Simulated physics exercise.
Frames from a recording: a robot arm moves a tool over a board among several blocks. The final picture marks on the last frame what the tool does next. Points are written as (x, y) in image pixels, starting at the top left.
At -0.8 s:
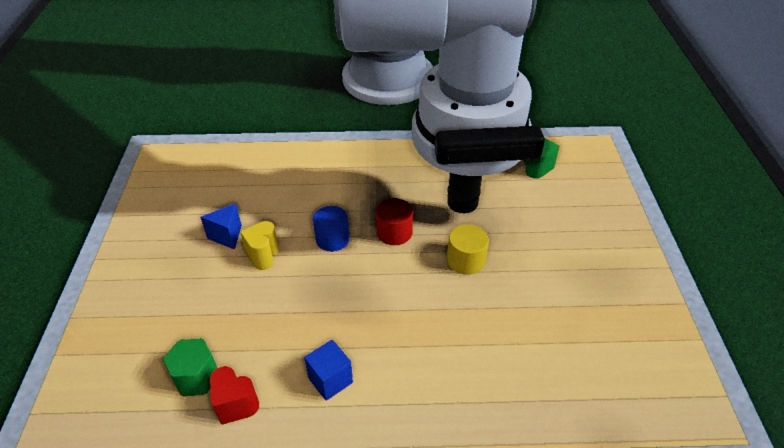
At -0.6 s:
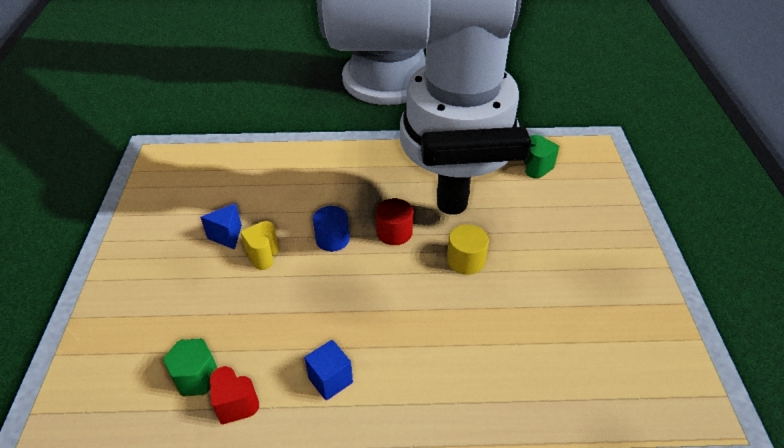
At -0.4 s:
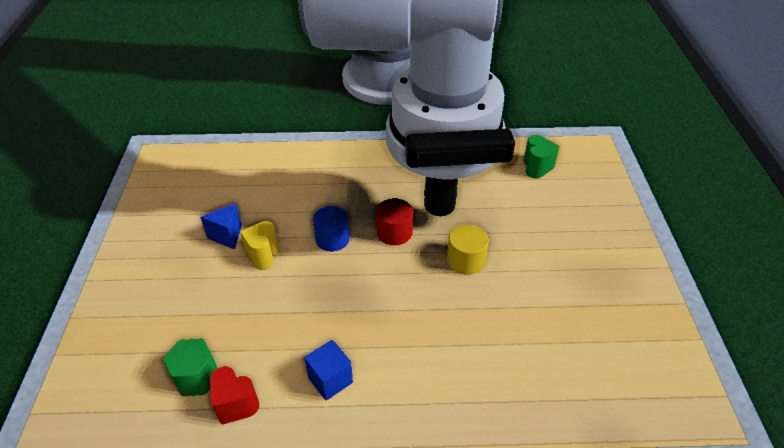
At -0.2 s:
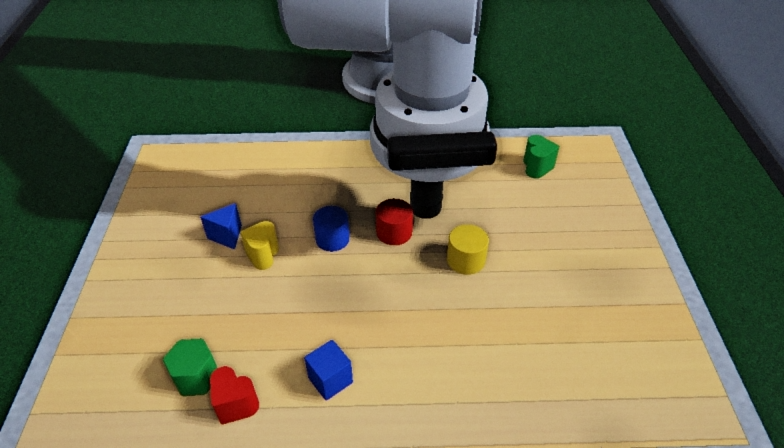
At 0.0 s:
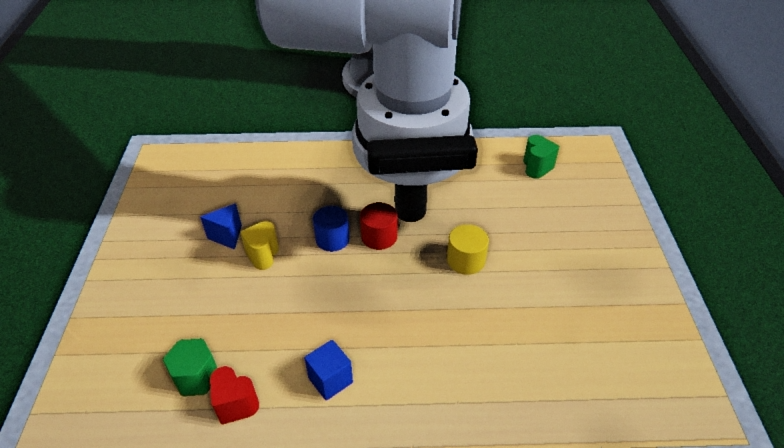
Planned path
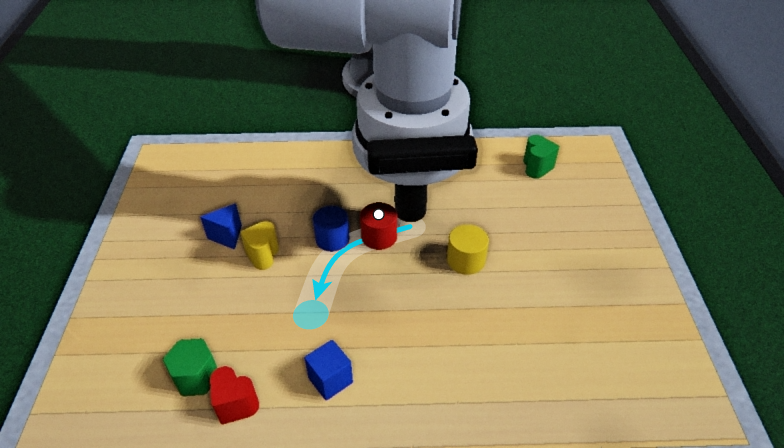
A robot arm sliding its black tool left across a wooden board, then nudging the red cylinder slightly toward the blue cylinder.
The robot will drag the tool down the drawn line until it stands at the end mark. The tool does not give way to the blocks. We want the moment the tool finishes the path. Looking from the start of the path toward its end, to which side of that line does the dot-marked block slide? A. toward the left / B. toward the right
My pick is B.
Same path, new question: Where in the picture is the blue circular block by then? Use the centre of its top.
It is at (289, 224).
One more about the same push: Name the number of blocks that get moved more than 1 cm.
The number is two.
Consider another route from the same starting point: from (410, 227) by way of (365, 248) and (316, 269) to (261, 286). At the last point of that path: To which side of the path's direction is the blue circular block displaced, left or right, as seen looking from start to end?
It moves off to the right.
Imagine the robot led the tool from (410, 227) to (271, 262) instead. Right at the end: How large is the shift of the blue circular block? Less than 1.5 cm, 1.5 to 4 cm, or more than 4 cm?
Past 4 cm.
Path on the board, from (410, 227) via (362, 241) and (327, 271), ending at (311, 314); the dot is on the red circular block.
What follows on the original path. One third of the way, tool (360, 227); blue circular block (298, 222); red circular block (329, 234).
Two thirds of the way, tool (324, 258); blue circular block (289, 224); red circular block (287, 261).
At the end, tool (308, 301); blue circular block (289, 224); red circular block (277, 270); yellow circular block in place.
